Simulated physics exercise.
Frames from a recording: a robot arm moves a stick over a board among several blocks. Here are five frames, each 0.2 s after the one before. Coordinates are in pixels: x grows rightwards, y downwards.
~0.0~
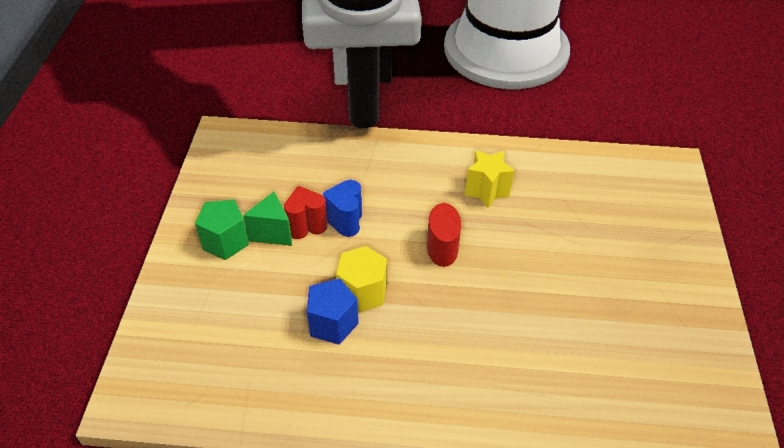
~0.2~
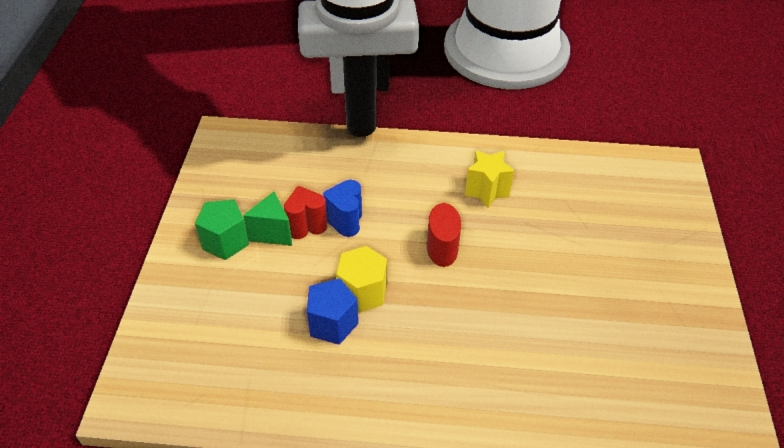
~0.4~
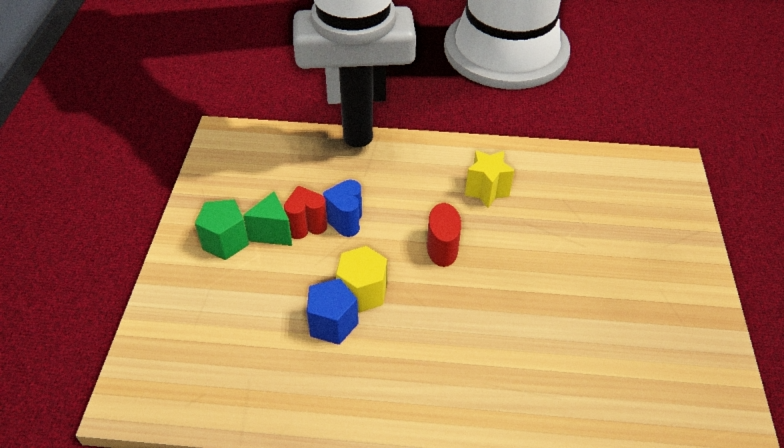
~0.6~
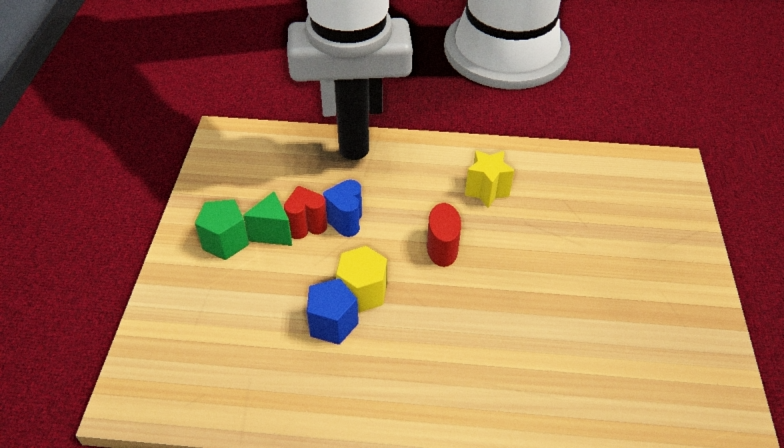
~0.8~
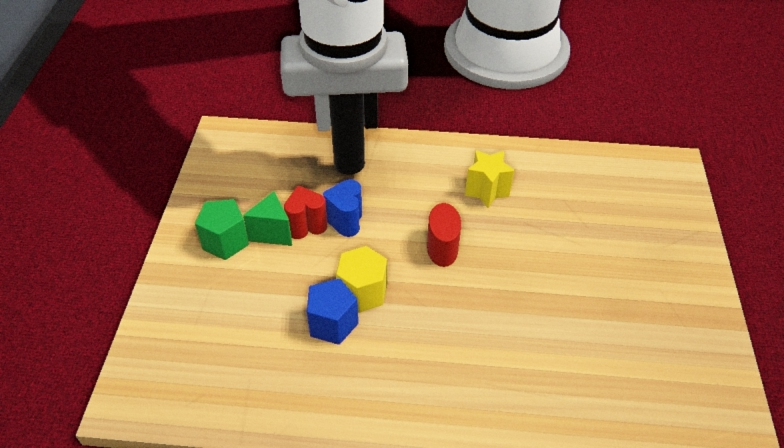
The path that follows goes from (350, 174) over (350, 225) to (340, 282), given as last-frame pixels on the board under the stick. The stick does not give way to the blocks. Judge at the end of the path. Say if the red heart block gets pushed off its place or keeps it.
The push misses it.
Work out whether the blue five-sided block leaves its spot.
By the last moment, the blue five-sided block will have left its place.
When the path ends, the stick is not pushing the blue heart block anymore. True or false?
That statement is not accurate.
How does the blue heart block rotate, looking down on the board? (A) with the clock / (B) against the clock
The correct letter is A.
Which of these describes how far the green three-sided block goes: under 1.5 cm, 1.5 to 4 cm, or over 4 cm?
It falls in the under 1.5 cm band.
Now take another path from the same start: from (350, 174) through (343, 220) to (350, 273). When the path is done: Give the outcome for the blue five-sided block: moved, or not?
It travels a centimetre or more.
The first path, step by step. One third of the way, stick (350, 198); blue heart block (344, 206), turned 25° clockwise.
Two thirds of the way, stick (347, 234); blue heart block (332, 242), turned 60° clockwise.
At the end, stick (339, 273); green three-sided block in place; red heart block in place; blue five-sided block (329, 313), turned 35° clockwise; blue heart block (313, 278), turned 75° clockwise; yellow hexagon (368, 281), turned 35° anticlockwise.
